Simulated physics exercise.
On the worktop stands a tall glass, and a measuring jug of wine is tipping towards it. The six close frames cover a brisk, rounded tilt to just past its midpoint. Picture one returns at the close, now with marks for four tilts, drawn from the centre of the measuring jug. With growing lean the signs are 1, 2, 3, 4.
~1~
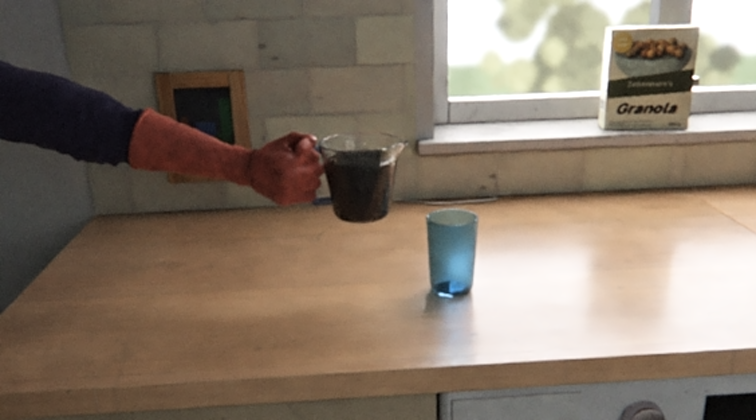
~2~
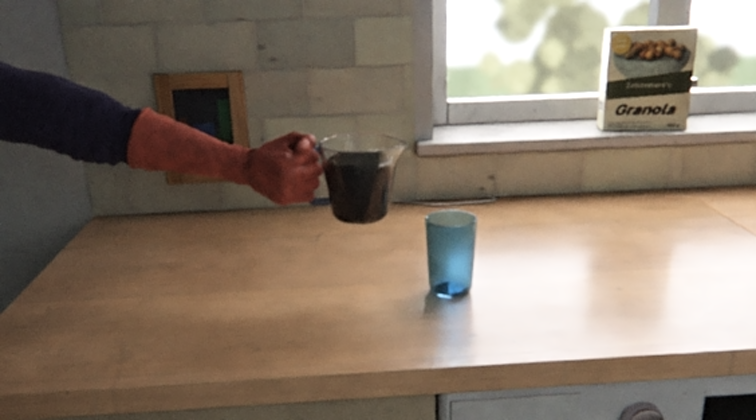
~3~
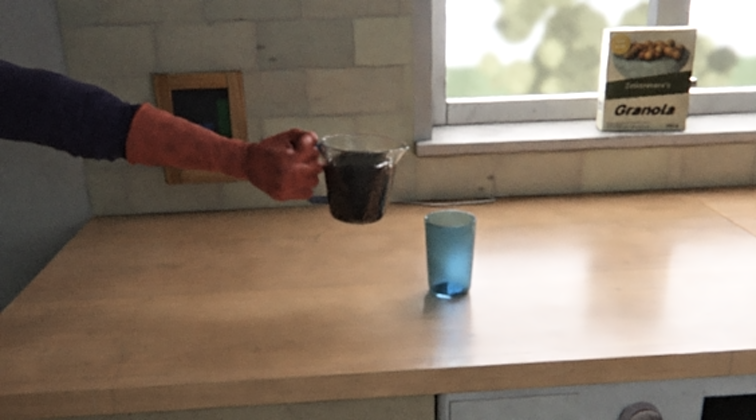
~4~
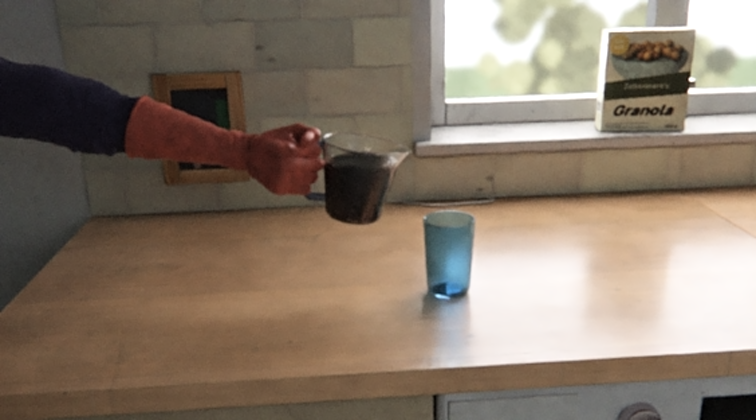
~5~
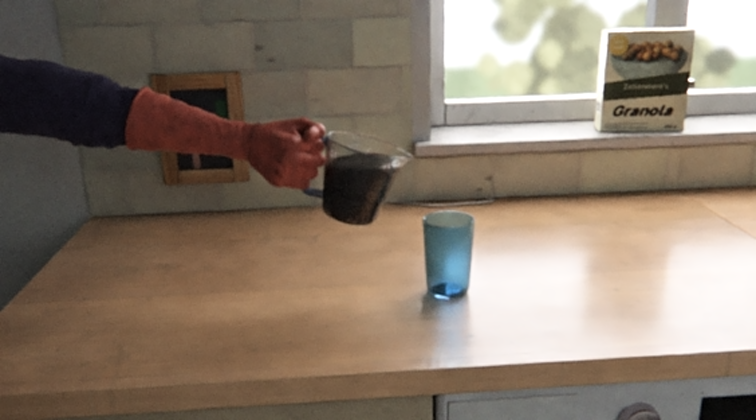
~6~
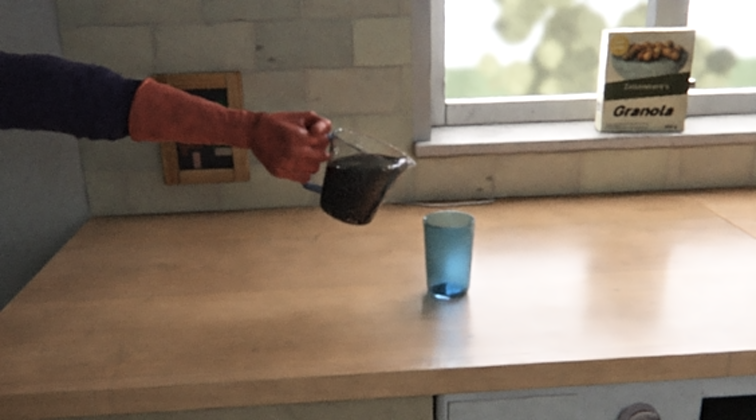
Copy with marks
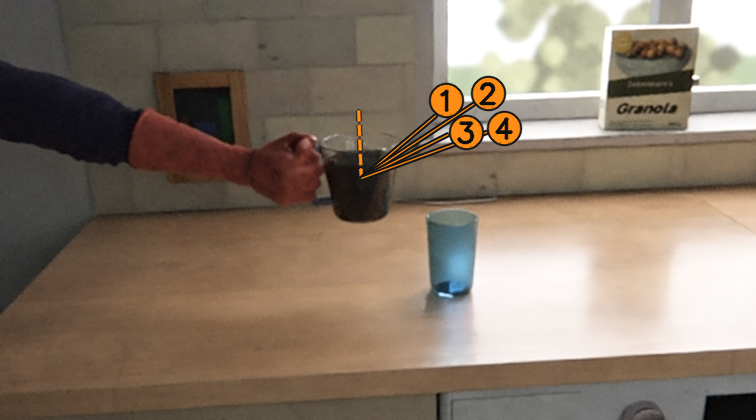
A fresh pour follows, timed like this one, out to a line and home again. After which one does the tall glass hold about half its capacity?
1.
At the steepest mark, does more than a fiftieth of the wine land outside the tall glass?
Yes.
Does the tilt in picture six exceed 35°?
No, it does not.
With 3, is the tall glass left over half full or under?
Over.
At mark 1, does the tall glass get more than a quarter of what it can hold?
Yes, clearly.
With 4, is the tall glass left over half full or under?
Over.
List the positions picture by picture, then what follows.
In the first picture, upright, lip at (407, 142); rim of the tall glass round (452, 217); nothing has left yet.
In the second picture, upright, lip at (407, 144); nothing has left yet.
In the third picture, tipped about 5°, lip at (408, 147); nothing has left yet.
In the fourth picture, tipped about 10°, lip at (409, 151); nothing has left yet.
In the fifth picture, tipped about 16°, lip at (412, 157); nothing has left yet.
In the sixth picture, tipped about 23°, lip at (414, 163); nothing has left yet.
In orange, 1 at (435, 115); 2 at (474, 103); 3 at (448, 134); 4 at (487, 132).
For mark 1, the tall glass ends with about 51 % of what it can hold.
For mark 2, the tall glass ends with about 69 % of what it can hold.
For mark 3, the tall glass ends with about 83 % of what it can hold; 5 % of the wine is spilt.
For mark 4, the tall glass ends with about 78 % of what it can hold; 20 % of the wine is spilt.
